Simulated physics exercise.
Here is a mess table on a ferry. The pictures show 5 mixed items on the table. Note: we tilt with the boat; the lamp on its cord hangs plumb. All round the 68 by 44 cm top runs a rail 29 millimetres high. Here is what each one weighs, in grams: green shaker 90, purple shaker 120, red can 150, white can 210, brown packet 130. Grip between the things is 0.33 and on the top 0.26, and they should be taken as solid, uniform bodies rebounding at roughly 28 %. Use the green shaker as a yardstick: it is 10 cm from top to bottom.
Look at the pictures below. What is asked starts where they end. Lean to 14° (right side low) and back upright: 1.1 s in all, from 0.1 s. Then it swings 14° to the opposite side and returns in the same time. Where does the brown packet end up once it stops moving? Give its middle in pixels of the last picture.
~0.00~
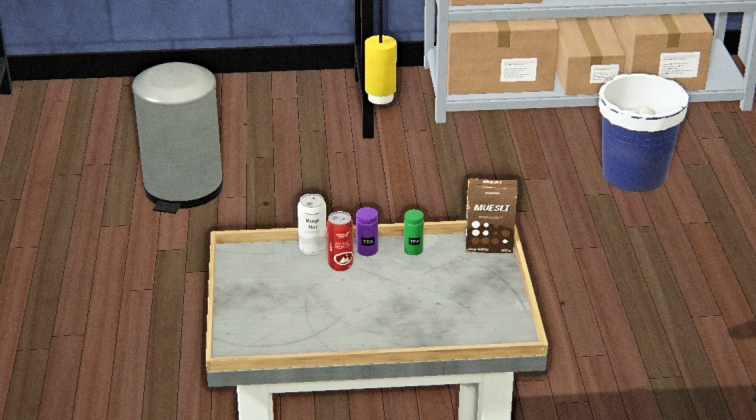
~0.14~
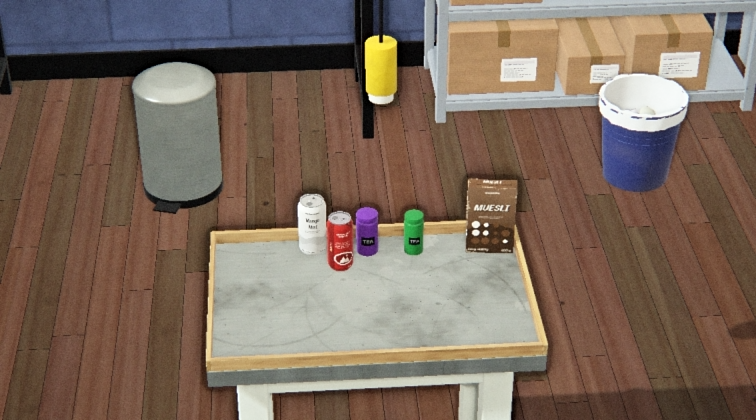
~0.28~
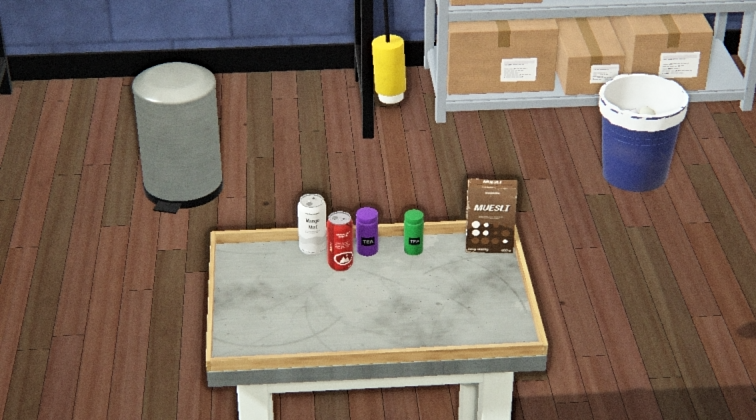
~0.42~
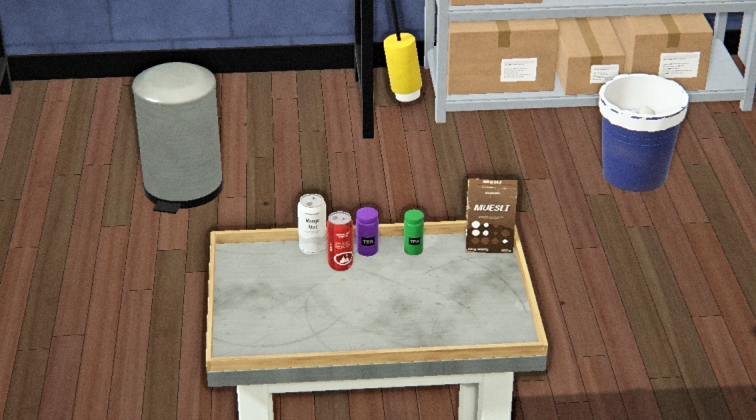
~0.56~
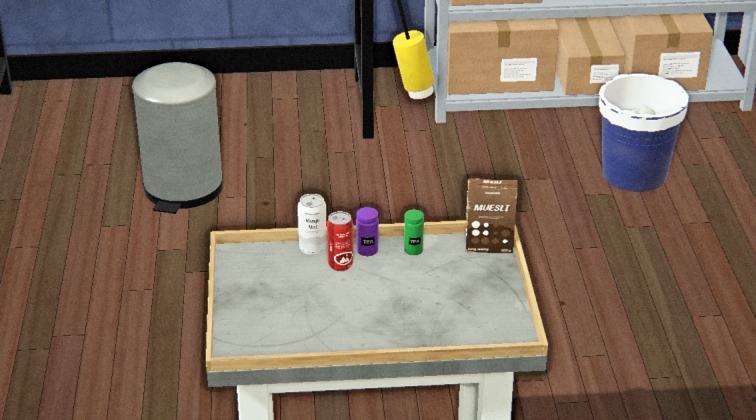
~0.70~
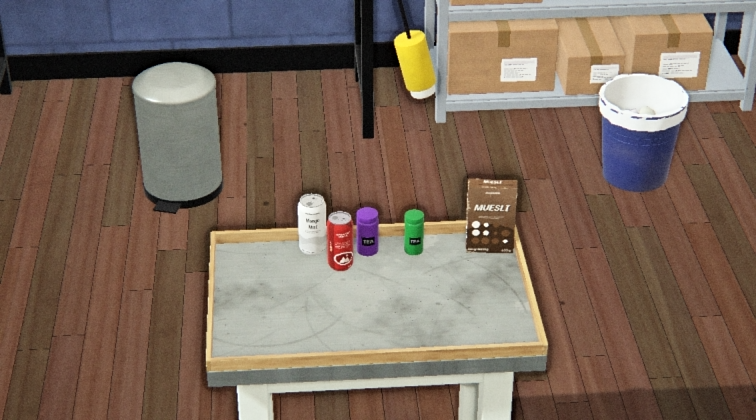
It ends at about (491, 217).
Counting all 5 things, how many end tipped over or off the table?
Total count: 0.
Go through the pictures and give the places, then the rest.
In the first frame, boat level; brown packet (491, 217); green shaker (414, 233).
In the second frame, boat level; red can (340, 242); white can (313, 226).
In the third frame, heel 3°, right side down; green shaker (414, 233); purple shaker (367, 232).
In the fourth frame, heel 9°, right side down; red can (340, 242); white can (313, 225).
In the fifth frame, heel 13°, right side down; green shaker (414, 233); purple shaker (367, 232).
In the sixth frame, heel 14°, right side down; brown packet (491, 217); red can (340, 242).
Around 1.30 s, heel 1°, left side down.
Around 2.10 s, heel 4°, left side down.
Finally (2.8 s), all 5 still in place (within 5 cm). Final places as that camera would see them, brown packet near (491, 217).
